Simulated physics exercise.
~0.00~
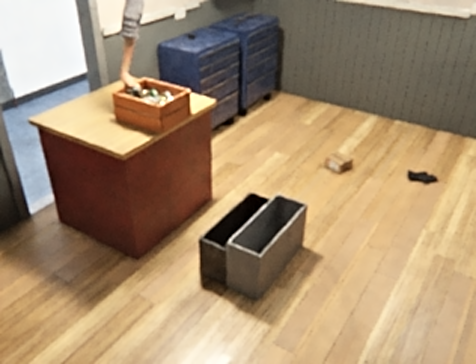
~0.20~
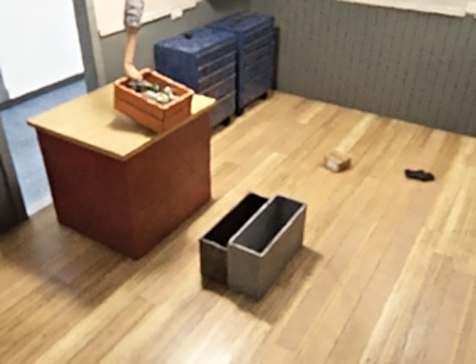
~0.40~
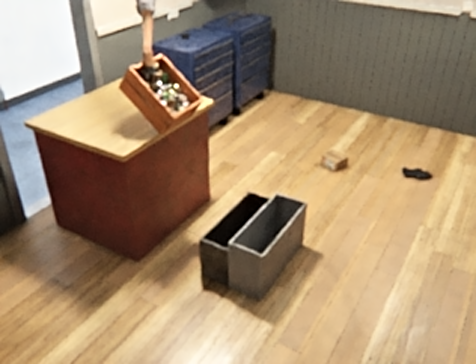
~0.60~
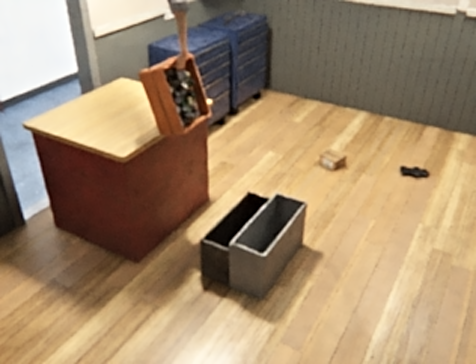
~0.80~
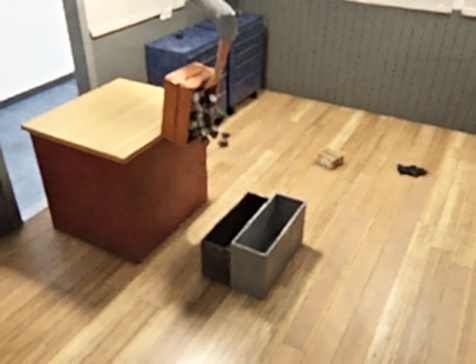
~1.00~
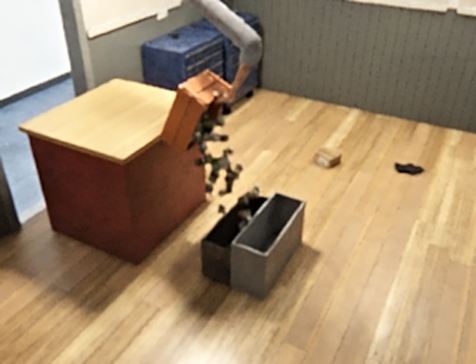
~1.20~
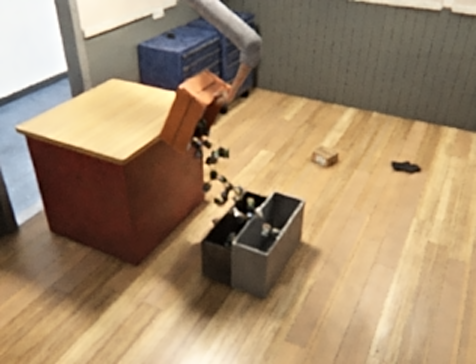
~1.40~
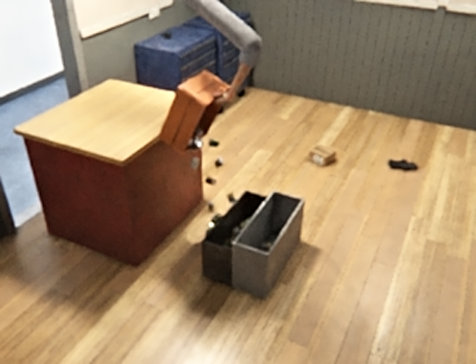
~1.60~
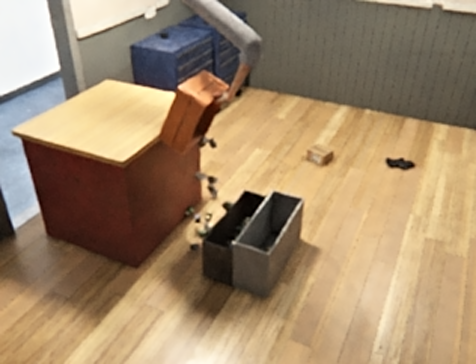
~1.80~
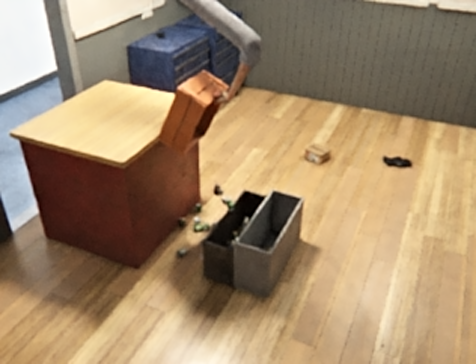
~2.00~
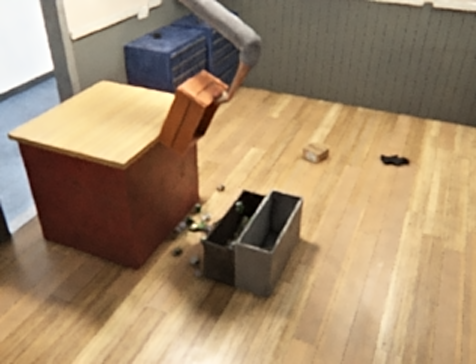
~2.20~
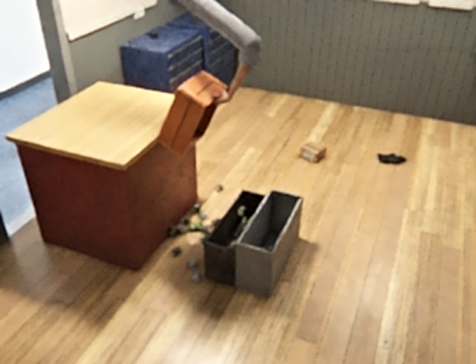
An arm tips small cans from an orange tote, most into the black tote, some onto the floor.
